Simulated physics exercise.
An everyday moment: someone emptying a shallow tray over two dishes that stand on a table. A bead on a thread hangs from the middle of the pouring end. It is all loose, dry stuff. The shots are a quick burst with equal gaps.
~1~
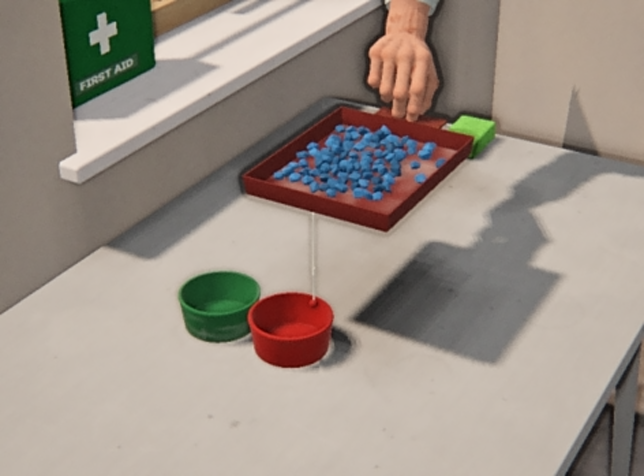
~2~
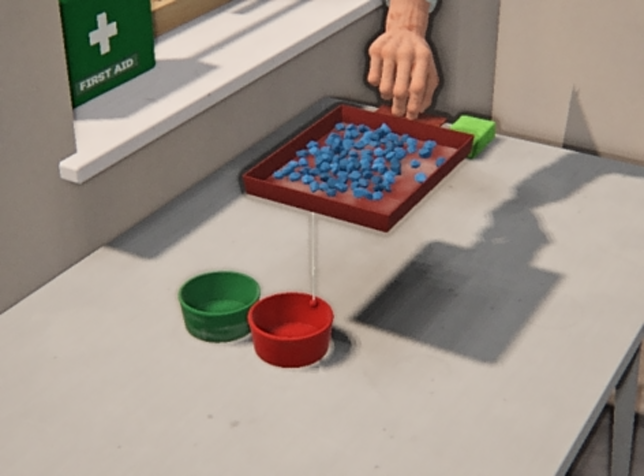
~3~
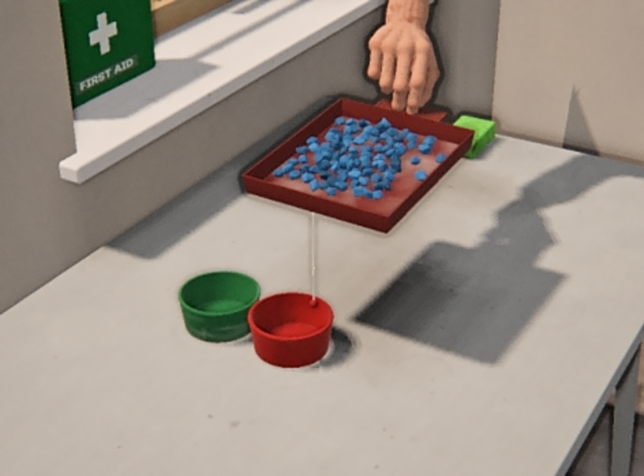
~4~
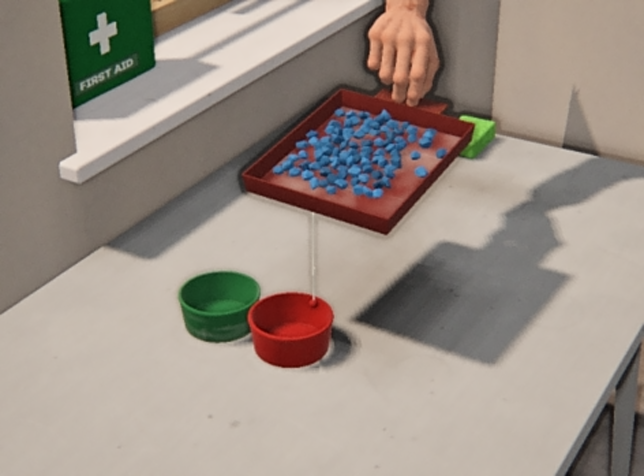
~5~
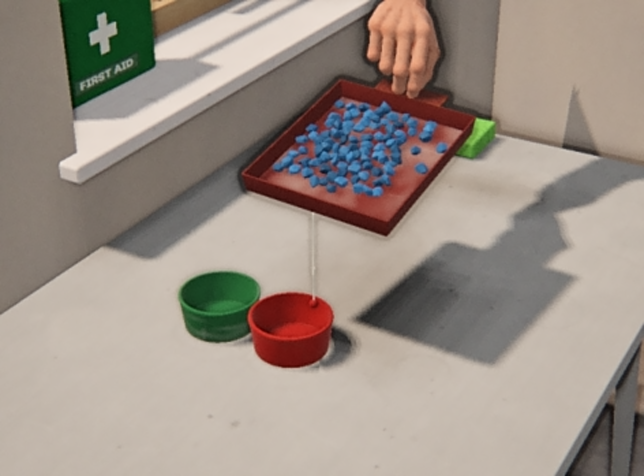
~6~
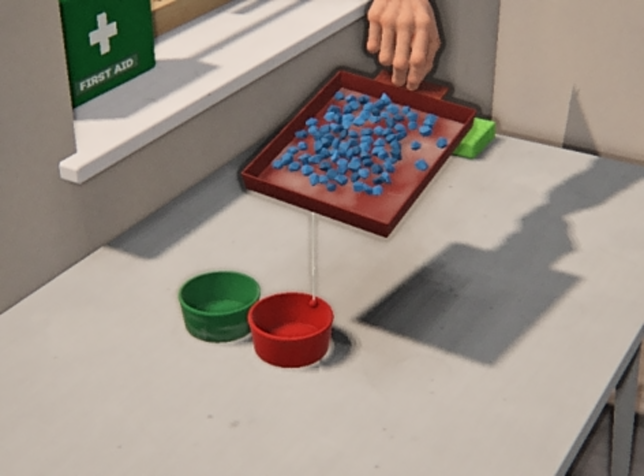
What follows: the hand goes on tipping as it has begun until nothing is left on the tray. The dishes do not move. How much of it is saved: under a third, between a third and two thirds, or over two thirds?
In the dishes lies less than a third of it.
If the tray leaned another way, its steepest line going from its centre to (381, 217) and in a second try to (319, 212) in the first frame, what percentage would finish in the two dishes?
Roughly 0 per cent, and 20 per cent.
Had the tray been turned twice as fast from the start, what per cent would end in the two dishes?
About 0 per cent.
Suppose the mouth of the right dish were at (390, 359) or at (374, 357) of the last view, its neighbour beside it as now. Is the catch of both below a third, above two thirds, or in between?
The first try: Above two thirds. The second: Above two thirds.
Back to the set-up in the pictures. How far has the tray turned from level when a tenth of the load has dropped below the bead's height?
Around 80° of tilt.
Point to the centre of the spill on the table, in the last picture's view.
Around (359, 391).
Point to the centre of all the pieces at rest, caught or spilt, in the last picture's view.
Near (358, 390).
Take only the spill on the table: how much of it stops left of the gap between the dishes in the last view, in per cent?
Roughly 0 in a hundred.
Soon, tray tipped steeply; all on the tray.
A while on, tray tipped right over; about half on the tray; about a third outside both; a small part in the air.
Towards the end, tray tipped past a quarter turn; a stray few in the right dish; nearly all outside both.
Finally, tray tipped past a quarter turn; a stray few in the right dish; none in the left dish; nearly all outside both.
